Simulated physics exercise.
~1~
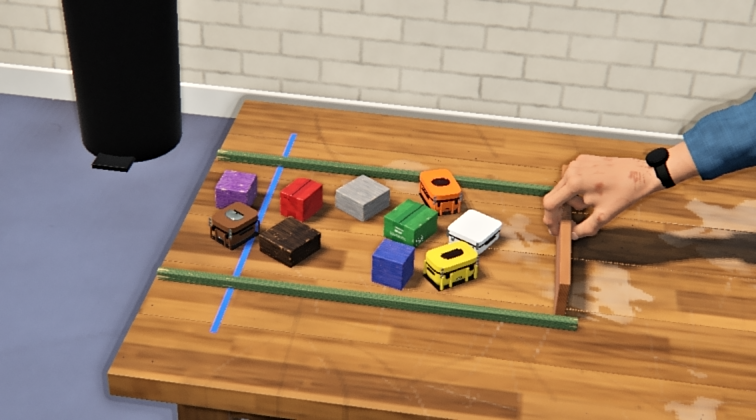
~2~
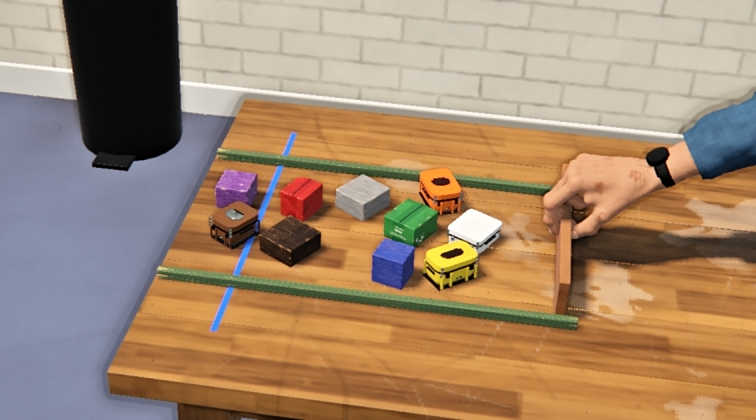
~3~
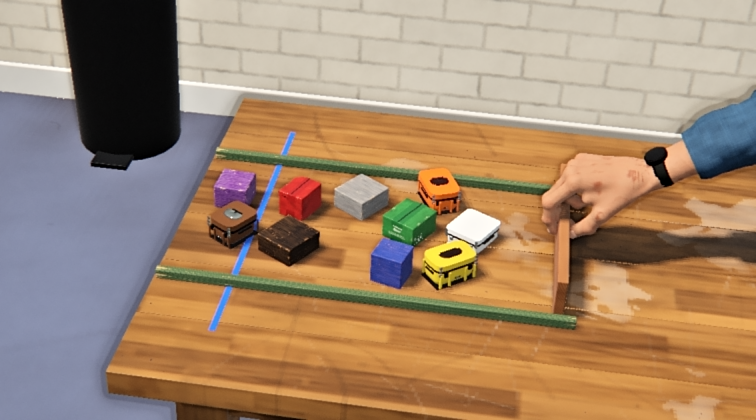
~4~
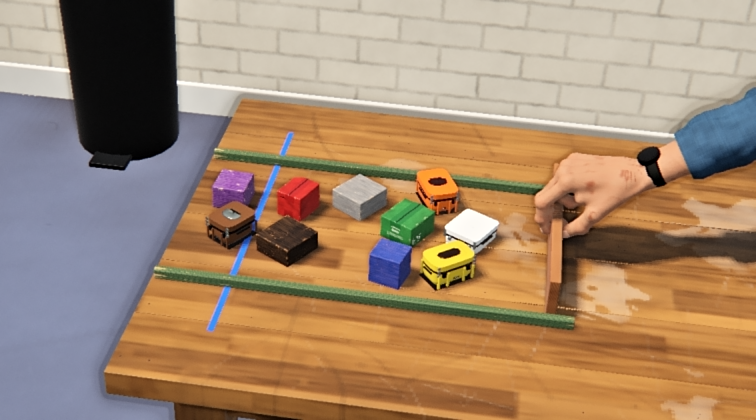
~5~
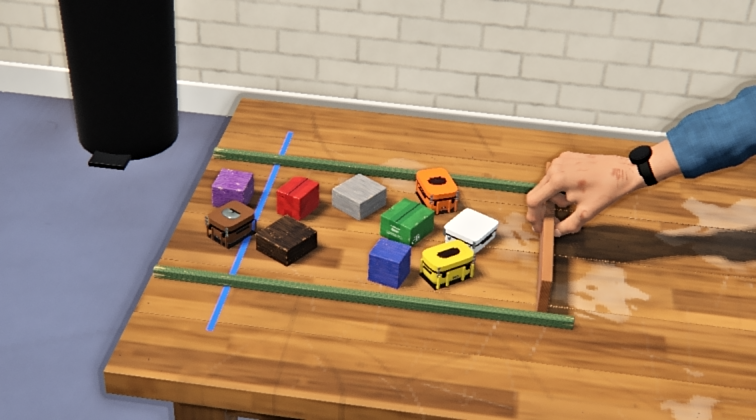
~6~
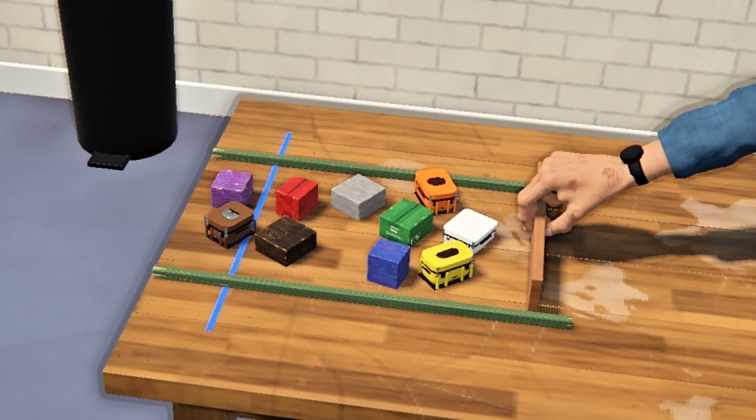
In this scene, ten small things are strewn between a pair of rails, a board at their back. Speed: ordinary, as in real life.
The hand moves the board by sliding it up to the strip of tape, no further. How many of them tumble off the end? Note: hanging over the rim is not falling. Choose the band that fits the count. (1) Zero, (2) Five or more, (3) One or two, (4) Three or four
(4) Three or four.
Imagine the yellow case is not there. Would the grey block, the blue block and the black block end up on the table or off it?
Grey block still up; blue block still up; black block still up.
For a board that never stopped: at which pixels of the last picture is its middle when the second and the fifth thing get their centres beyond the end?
Roughly (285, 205) for the earlier crossing, roughly (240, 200) for the later one.
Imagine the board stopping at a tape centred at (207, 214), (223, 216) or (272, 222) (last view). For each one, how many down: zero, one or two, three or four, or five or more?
First more than four, then 5 or more, then 1 or 2.
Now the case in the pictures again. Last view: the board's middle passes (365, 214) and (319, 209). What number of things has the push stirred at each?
The count reaches 8 first and 10 second.
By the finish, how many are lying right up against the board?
Number: 3.
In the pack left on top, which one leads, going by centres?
Green box.
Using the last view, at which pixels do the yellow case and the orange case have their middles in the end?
One is at about (223, 247), the other at about (257, 168).
Soon after, none off yet; purple block at rest near (232, 190); brown case at rest near (231, 224); red box at rest near (297, 199).
Then, none off yet; purple block at rest near (230, 190); brown case moving near (223, 222); red box moved about its own width near (257, 197).
At rest, the number that fall off is three or four; fallen, black block, red box, brown case and purple block.
